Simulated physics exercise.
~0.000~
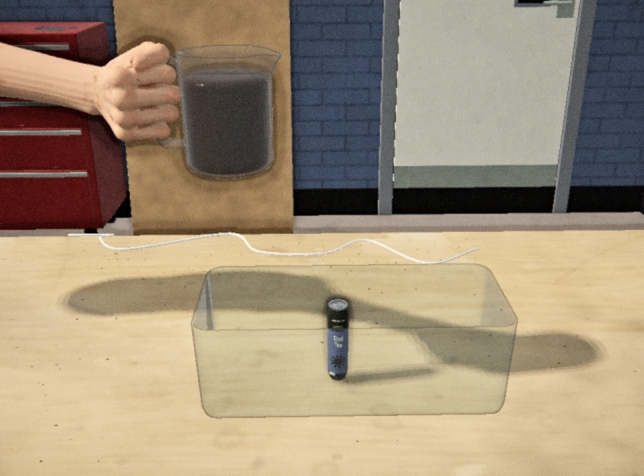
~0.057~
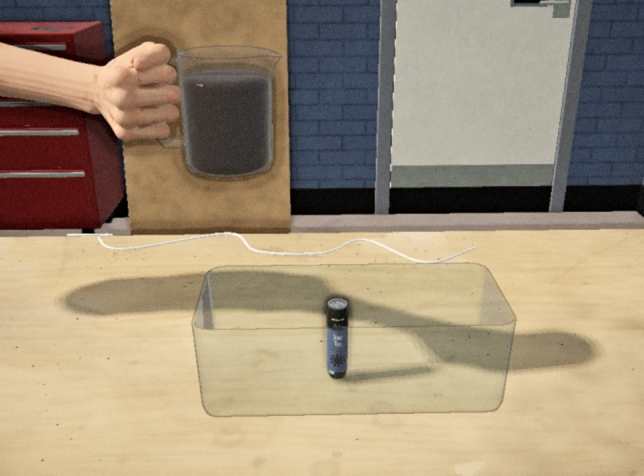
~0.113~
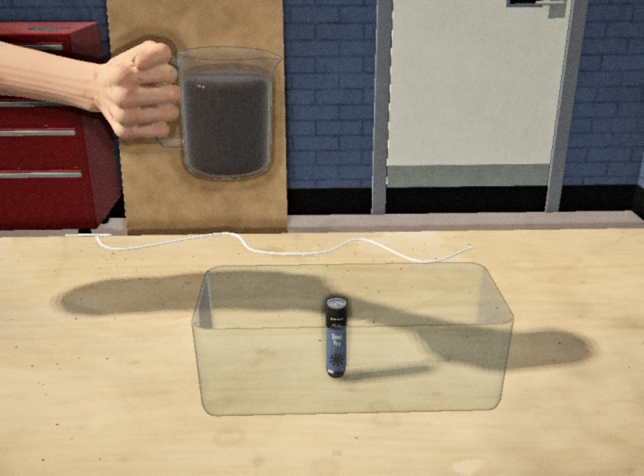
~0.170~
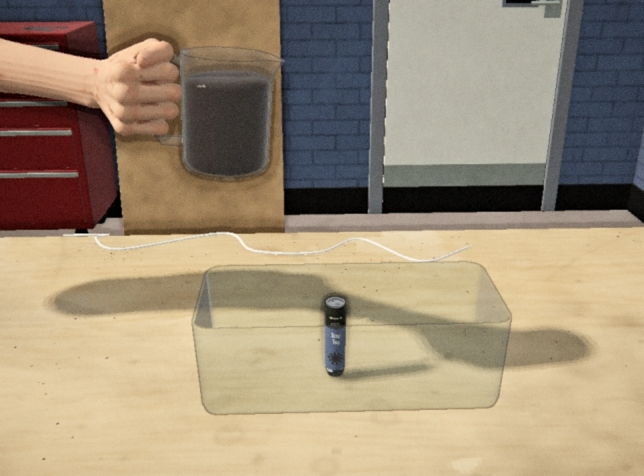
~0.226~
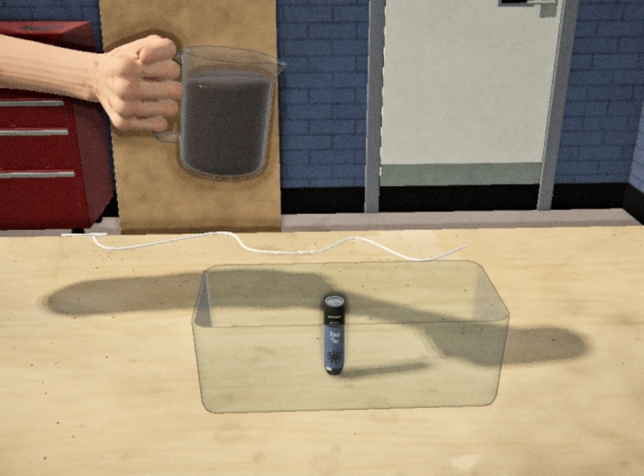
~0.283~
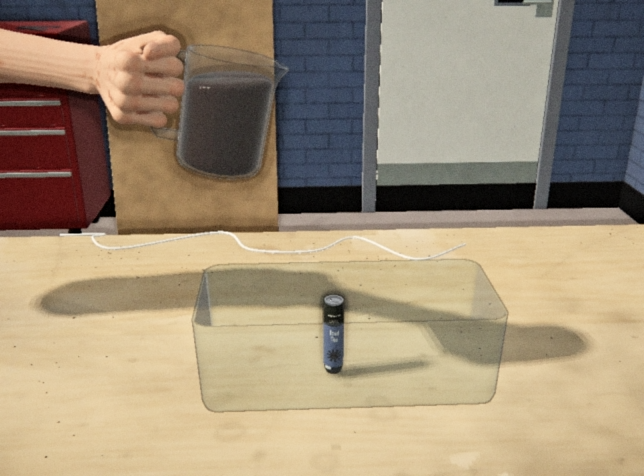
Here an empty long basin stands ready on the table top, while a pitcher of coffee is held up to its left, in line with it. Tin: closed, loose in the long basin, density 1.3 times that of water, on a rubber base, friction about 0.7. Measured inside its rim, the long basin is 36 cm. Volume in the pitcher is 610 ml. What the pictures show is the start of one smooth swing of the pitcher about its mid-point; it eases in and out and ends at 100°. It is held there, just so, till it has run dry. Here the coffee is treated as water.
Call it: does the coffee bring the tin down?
Call: Not brought down.
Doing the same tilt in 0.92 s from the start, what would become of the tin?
Then the tin does not tip.
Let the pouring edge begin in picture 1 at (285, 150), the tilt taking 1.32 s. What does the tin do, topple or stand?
Then it tips over.
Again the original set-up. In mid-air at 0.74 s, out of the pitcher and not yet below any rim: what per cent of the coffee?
About 10 per cent.
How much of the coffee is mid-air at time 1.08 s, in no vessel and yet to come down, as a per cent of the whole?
Close to 28 %.
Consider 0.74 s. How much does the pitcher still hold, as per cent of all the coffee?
Still held: Roughly 90 % of the total.
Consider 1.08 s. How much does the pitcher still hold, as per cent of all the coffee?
I'd say some 42 per cent remains.
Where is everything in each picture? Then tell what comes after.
Tilt 0°; pouring edge (281, 53); surface from (183, 76) to (268, 76); the long basin's rim runs from (200, 298) to (502, 294); the tin's top is at (338, 308), in the first picture.
Tilt 0°; pouring edge (282, 54); surface from (184, 77) to (269, 77), in the second picture.
Tilt 2°; pouring edge (282, 57); surface from (184, 77) to (268, 77), in the third picture.
Tilt 4°; pouring edge (284, 60); surface from (186, 77) to (270, 79), in the fourth picture.
Tilt 7°; pouring edge (286, 63); surface from (186, 79) to (272, 78), in the fifth picture.
Tilt 11°; pouring edge (288, 68); surface from (187, 80) to (274, 79), in the sixth picture.
By 0.74 s the tilt is 60° and 90 per cent is still to pour; the tin stands where it began.
By 1.08 s the tilt is 92° and 43 per cent is still to pour; the tin stands where it began.
By 1.44 s the tilt is 100° and 7 per cent is still to pour; the tin stands where it began.
By 1.82 s the tilt is 100° and 1 per cent is still to pour; the tin stands where it began.
At rest the tin stands where it began.
